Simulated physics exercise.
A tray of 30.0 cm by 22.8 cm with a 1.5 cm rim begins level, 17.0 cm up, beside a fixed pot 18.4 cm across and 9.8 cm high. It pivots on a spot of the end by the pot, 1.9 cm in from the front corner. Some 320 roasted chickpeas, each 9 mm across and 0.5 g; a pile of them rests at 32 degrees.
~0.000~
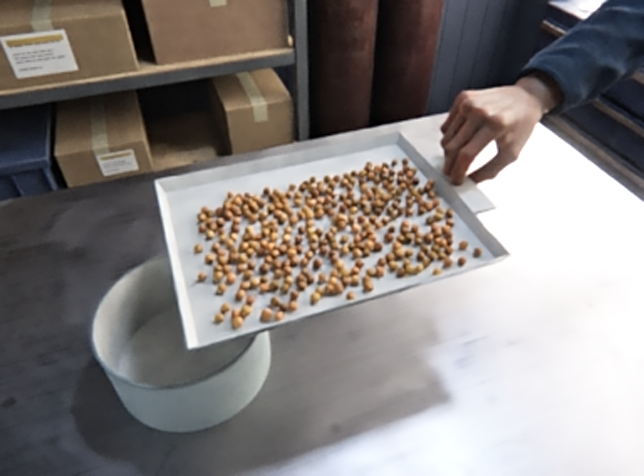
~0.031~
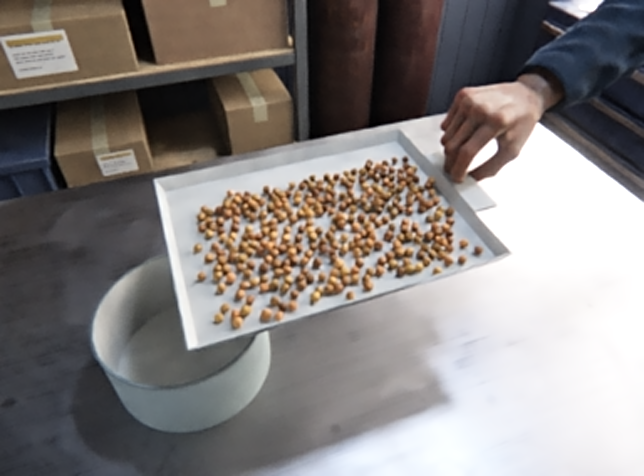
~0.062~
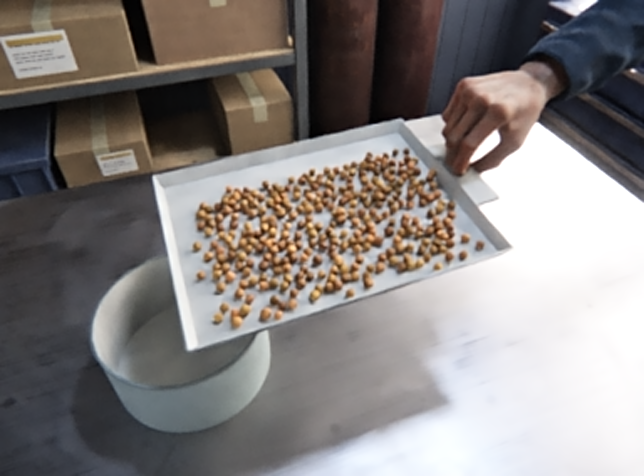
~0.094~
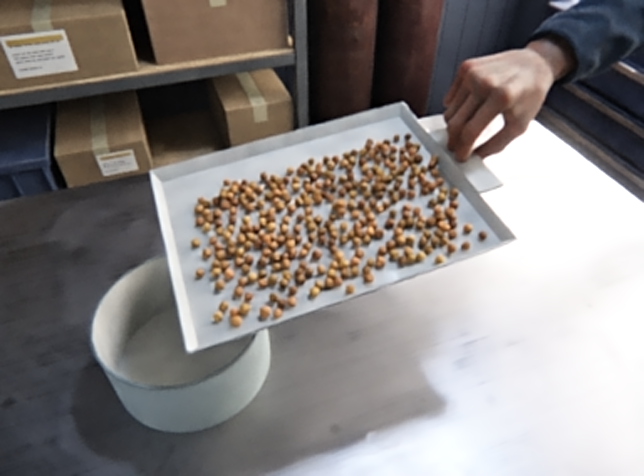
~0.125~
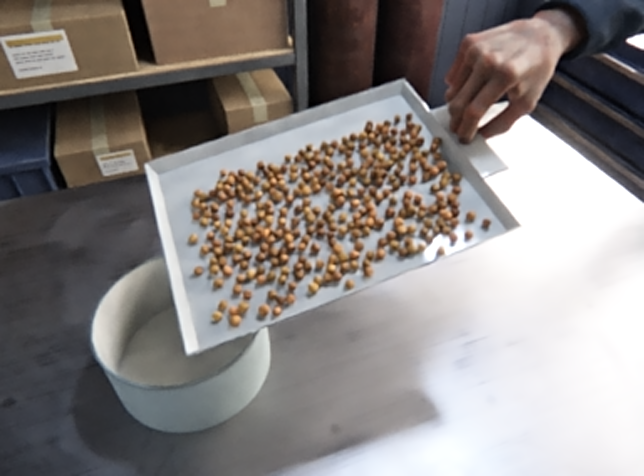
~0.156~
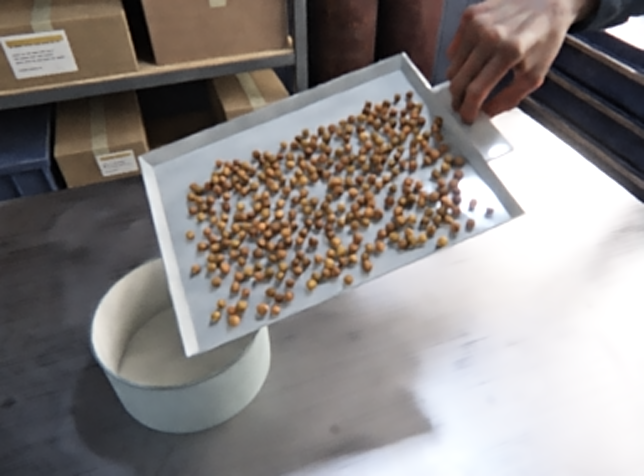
On a grey tabletop beside shelves of cardboard boxes, a shallow white tray scattered with small round brown pieces sits nearly level, one end over a round pale pot. A hand gripping the tab at the right end lifts it, slowly and then faster, so the tray slants down toward the pot.
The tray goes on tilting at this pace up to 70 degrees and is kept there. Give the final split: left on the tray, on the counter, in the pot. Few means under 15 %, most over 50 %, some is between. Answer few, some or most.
Left on the tray: Few; on the counter: Most; in the pot: Few.
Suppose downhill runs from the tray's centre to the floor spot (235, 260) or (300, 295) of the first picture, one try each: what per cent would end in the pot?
About 25 and 0 per cent.
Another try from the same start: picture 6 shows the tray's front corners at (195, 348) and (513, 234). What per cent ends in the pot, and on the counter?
Pot 0, counter 95.
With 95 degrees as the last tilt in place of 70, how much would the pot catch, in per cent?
It would be near 0 per cent.
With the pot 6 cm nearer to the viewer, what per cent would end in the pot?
In that case some 30 per cent.
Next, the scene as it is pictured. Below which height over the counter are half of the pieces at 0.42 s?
Some 28 cm.
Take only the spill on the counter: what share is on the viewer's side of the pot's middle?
About 100 per cent.
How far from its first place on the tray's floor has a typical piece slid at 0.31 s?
About 1 cm.
After 0.31 s, tilt 46 degrees; the tray holds 100 %, the pot 0 %.
Then, at 0.42 s, tilt 65 degrees; the tray holds 100 %, the pot 0 %.
After 0.65 s, tilt 70 degrees; the tray holds 10 %, the pot 0 %.
By 1.6 s all is still; tray 5 %, counter 95 %, pot 0 %.
